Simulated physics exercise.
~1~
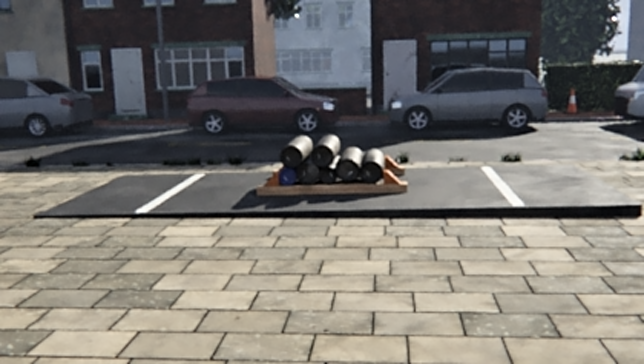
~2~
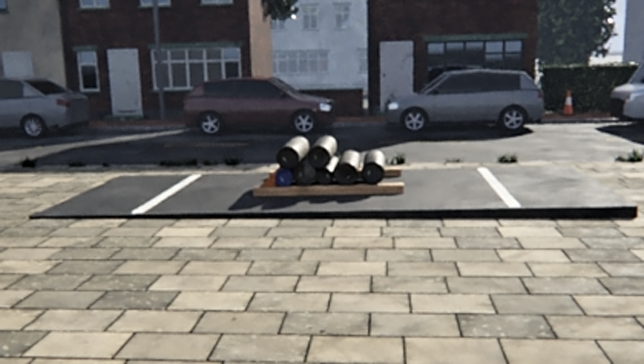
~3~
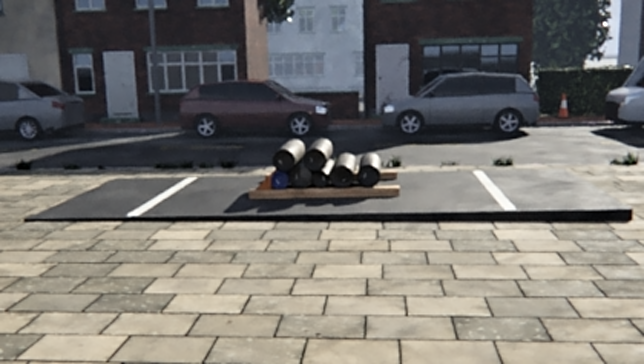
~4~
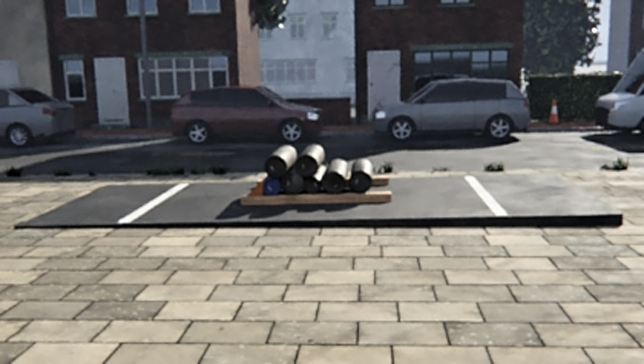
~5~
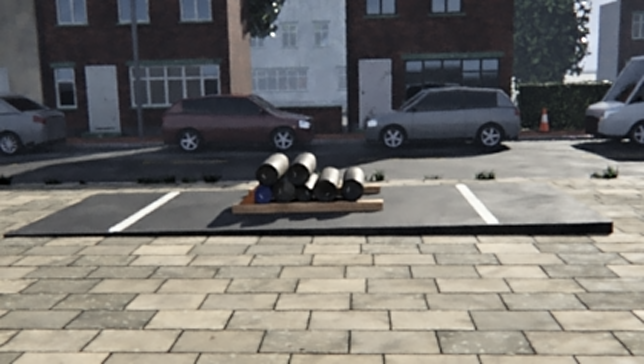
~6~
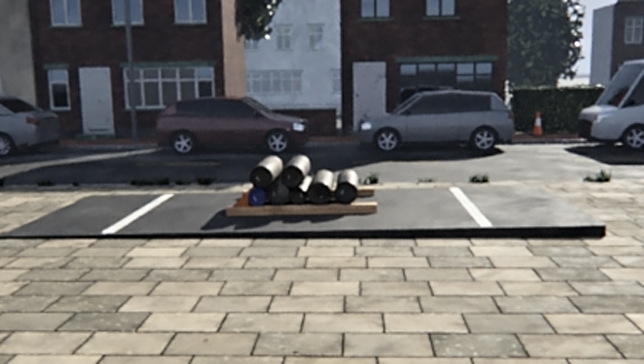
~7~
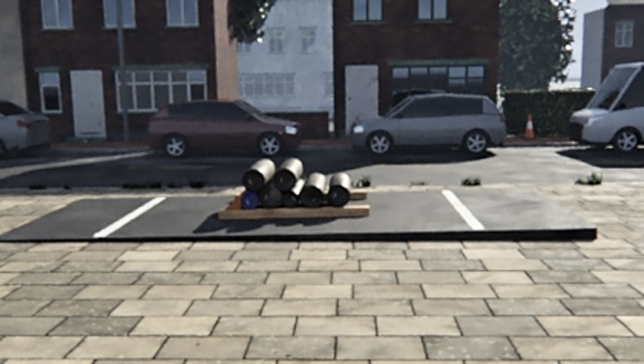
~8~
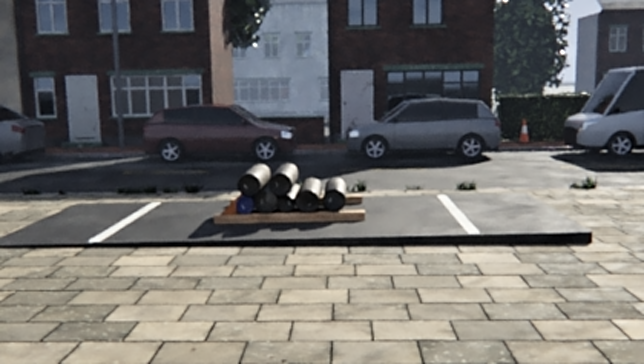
A stack of dark cylinders rests unmoving on wooden timbers as the view drifts slightly right.
